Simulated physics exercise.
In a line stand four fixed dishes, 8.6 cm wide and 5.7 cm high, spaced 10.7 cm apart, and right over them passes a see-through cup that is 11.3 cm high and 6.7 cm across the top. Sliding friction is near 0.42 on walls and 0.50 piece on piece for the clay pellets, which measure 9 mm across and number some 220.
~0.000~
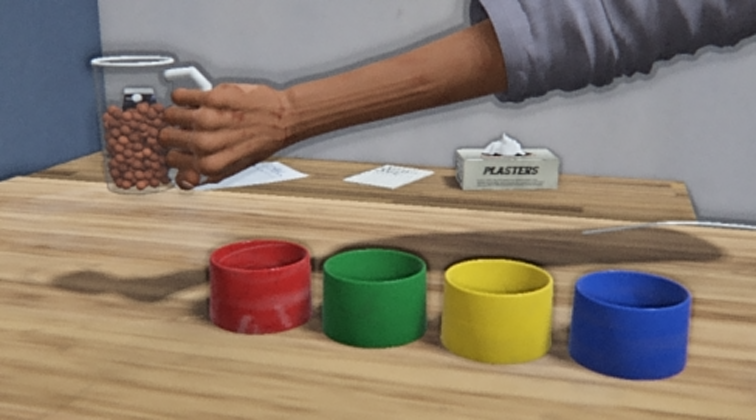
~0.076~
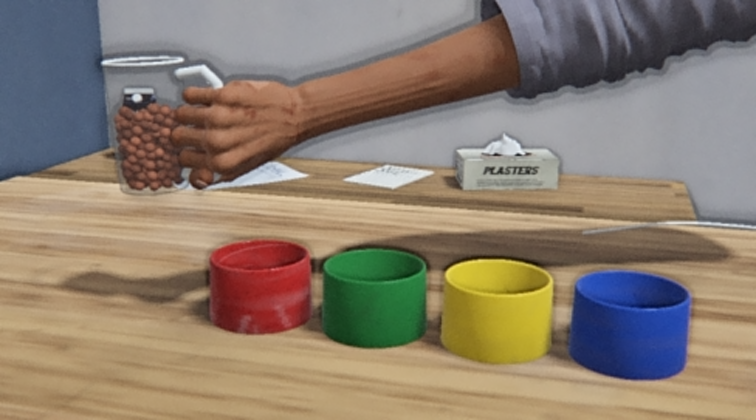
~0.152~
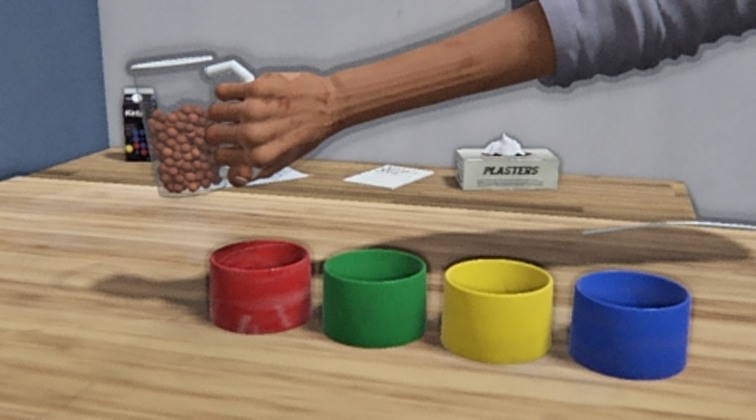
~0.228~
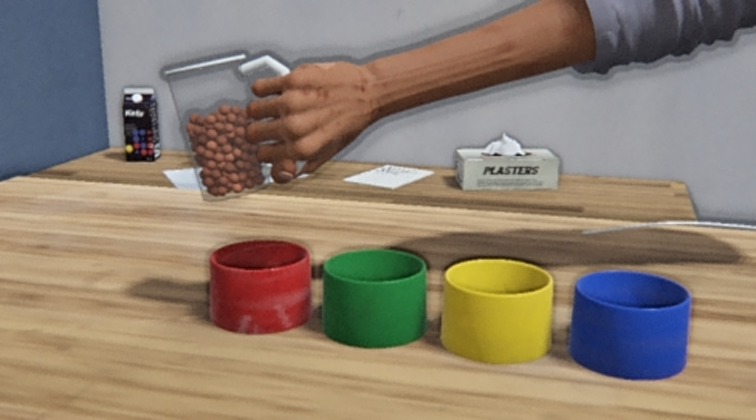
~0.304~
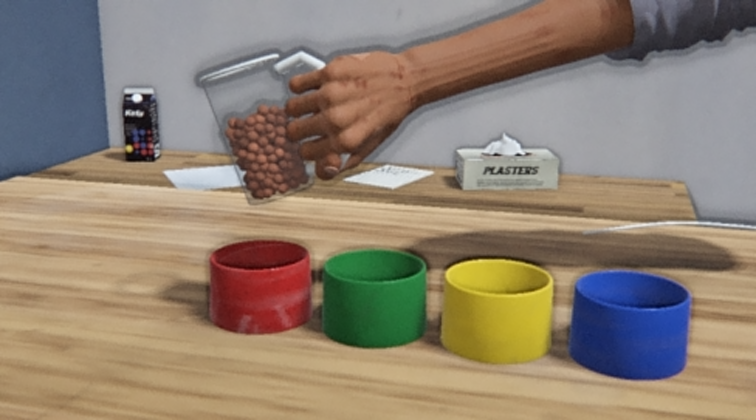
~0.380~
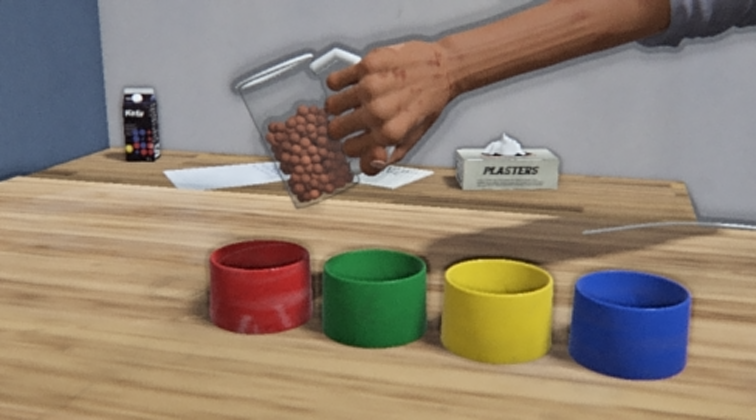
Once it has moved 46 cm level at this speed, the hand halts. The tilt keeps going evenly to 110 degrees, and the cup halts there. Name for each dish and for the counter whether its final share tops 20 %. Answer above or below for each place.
Red: Below, blue: Above, green: Below, yellow: Below, counter: Above.
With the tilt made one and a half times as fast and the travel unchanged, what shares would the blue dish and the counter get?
Shares: Blue 30, counter 60.
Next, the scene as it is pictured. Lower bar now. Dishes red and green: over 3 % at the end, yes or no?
Checking red: It falls short; checking green: It falls short.
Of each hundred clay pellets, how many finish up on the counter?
Close to 60 per cent, give or take.
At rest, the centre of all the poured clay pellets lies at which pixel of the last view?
I'd say roughly (566, 338).
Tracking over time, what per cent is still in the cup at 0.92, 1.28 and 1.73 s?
Going in order, it reads 100, then 100, and finally 75 per cent.
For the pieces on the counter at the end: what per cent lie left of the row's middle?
Near 0 percent ends up there.
Then, at 0.92 s, tilt 65 degrees; cup holds 100 %.
After 1.28 s, tilt 92 degrees; cup holds 100 %.
Then, at 1.73 s, tilt 110 degrees; cup holds 75 %, blue 5 %.
By 3.5 s all is still; red 0 %, blue 25 %, green 0 %, yellow 15 %, counter 60 %.
